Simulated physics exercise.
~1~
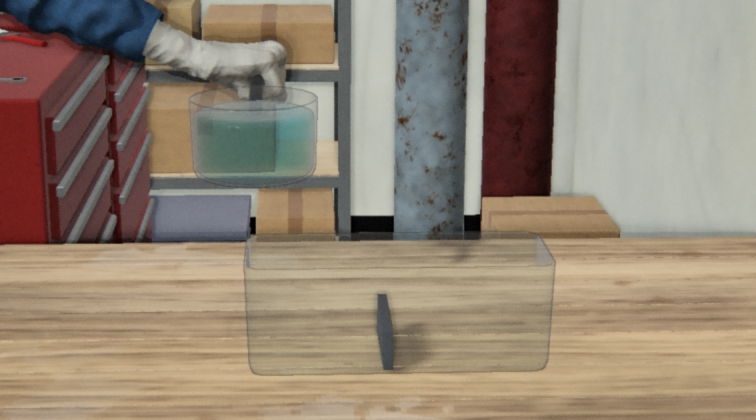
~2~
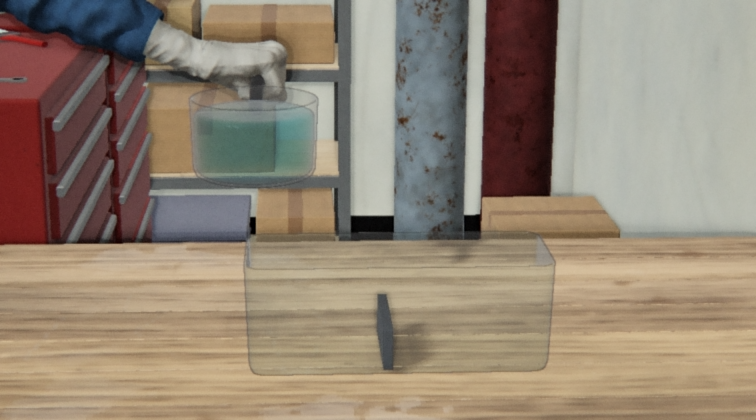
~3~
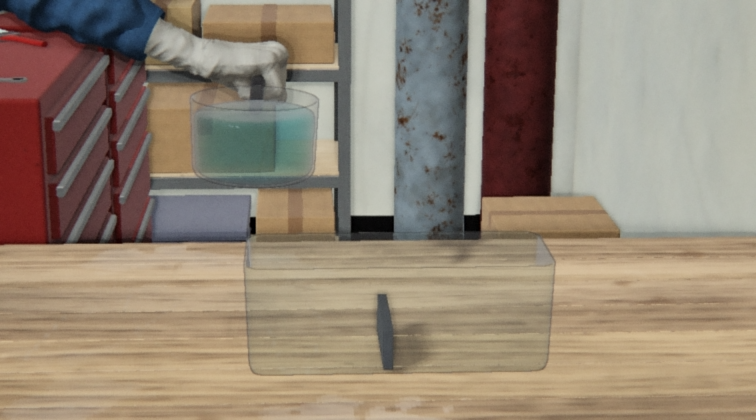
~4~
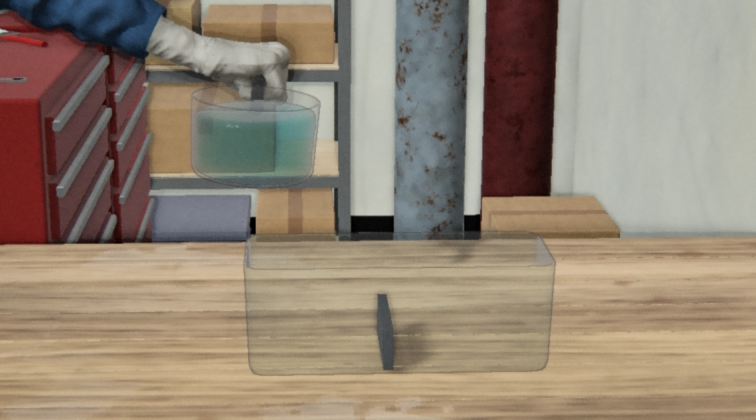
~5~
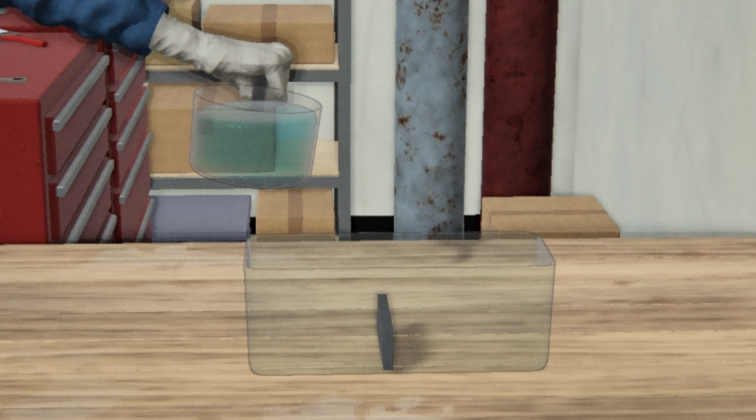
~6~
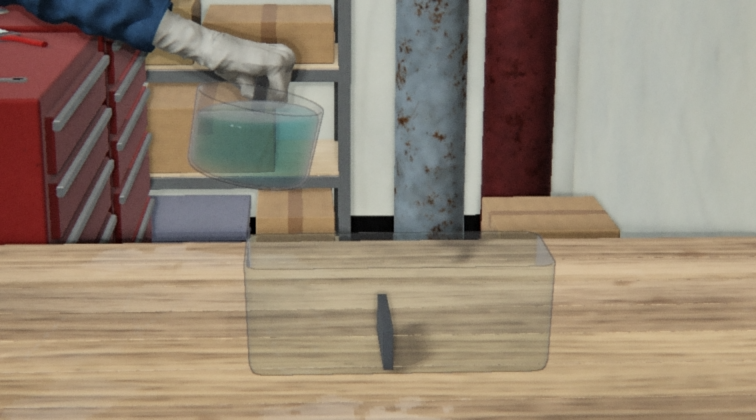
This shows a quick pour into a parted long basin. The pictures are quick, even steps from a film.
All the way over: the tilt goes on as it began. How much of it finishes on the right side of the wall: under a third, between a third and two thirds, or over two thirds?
Middle share.
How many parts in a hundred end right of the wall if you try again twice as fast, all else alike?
It comes to some 30 per cent.
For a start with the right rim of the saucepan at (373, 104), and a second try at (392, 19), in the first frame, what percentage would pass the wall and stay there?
You'd see around 95 per cent, and then around 95 per cent.
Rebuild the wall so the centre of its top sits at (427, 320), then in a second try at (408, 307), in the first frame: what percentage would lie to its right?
My guess is some 10 percent the first time and some 10 percent the second.
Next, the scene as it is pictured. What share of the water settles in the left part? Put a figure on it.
I'd say close to 50 per cent.
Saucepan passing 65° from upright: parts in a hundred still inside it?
Remaining share, estimated: 65 %.
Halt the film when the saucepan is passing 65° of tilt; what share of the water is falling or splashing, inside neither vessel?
25 %.
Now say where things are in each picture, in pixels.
The first picture shows tilt 0°; pouring edge (317, 99); surface from (193, 113) to (315, 111); the long basin's rim runs from (246, 253) to (547, 250); the wall's top is at (385, 313).
The second picture shows tilt 0°; pouring edge (317, 100); surface from (193, 112) to (314, 112).
The third picture shows tilt 2°; pouring edge (318, 102); surface from (194, 111) to (315, 112).
The fourth picture shows tilt 4°; pouring edge (319, 104); surface from (195, 112) to (316, 113).
The fifth picture shows tilt 7°; pouring edge (321, 108); surface from (195, 112) to (318, 114).
The sixth picture shows tilt 11°; pouring edge (322, 112); surface from (196, 112) to (319, 113).
A moment on, the saucepan is tipped part way and 67 per cent is still to pour, 4 is left of the wall and 4 right of it.
Next, the saucepan is tipped on its side and 16 per cent is still to pour, 26 is left of the wall and 47 right of it.
Then the saucepan is tipped right over and 1 per cent is still to pour, 48 is left of the wall and 48 right of it.
Later the saucepan is tipped right over and 0 per cent is still to pour, 51 is left of the wall and 48 right of it.
Finally, 51 per cent lies left of the wall, 48 right of it and 0 outside.
